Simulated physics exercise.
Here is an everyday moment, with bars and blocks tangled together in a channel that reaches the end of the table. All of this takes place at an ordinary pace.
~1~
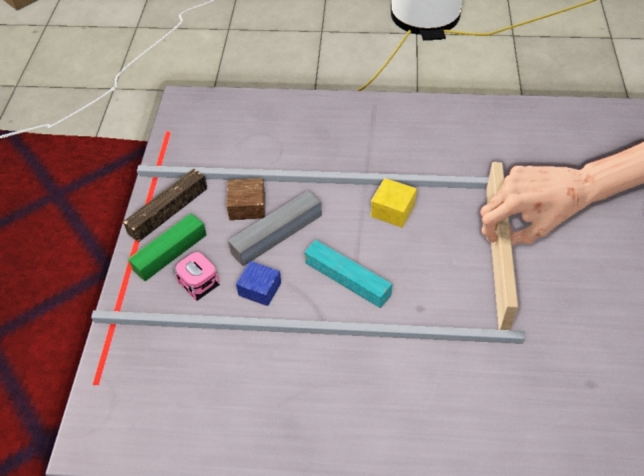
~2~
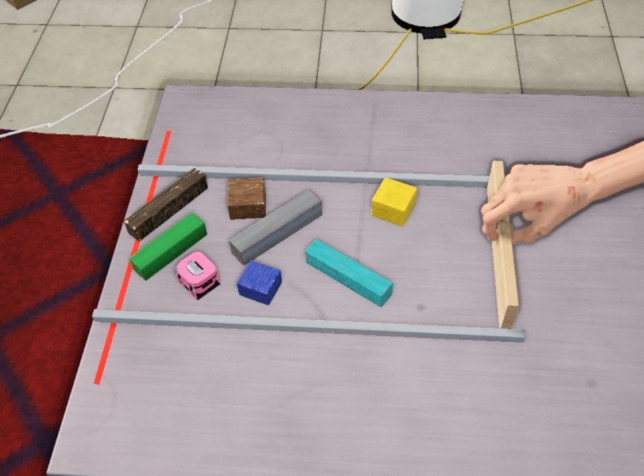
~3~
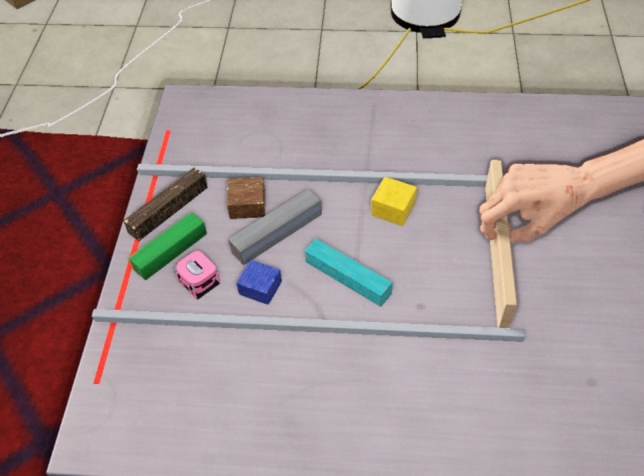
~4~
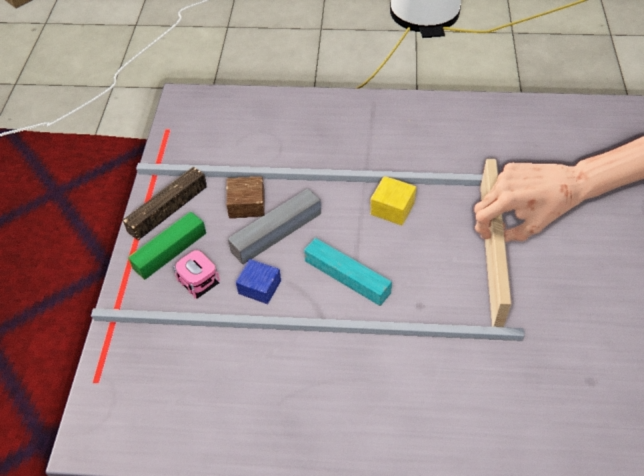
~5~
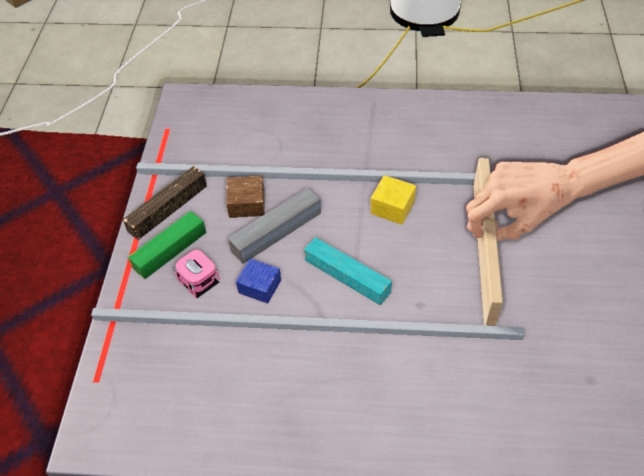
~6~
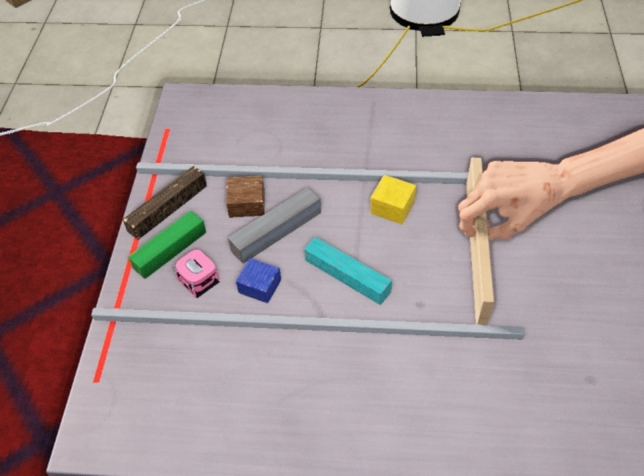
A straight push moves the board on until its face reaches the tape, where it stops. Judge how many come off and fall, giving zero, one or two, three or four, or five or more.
Most likely the ones that land below will number beyond four.
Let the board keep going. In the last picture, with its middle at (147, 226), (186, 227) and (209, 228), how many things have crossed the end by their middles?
In order of the places given, that's 6, 3 and 1.
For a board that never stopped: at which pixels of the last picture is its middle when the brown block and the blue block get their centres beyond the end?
I'd say about (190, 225) for the first one and about (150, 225) for the second.
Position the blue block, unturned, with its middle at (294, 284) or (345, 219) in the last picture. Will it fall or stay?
In order, falls away; hangs on.
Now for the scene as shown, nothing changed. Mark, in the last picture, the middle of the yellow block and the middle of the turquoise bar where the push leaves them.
Same order as the question: First (128, 195), second (121, 251).
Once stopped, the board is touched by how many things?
Contact count: 2.
Early on, none off yet; black bar at rest near (166, 202); green stick at rest near (168, 244); pink case at rest near (197, 273).
A while later, none off yet; black bar travelled a little near (140, 203); green stick travelled a little near (153, 242); pink case travelled about its own width near (161, 284).
Finally, the number that fall off is five or more; lost, grey stick, blue block, brown block, pink case, green stick and black bar.
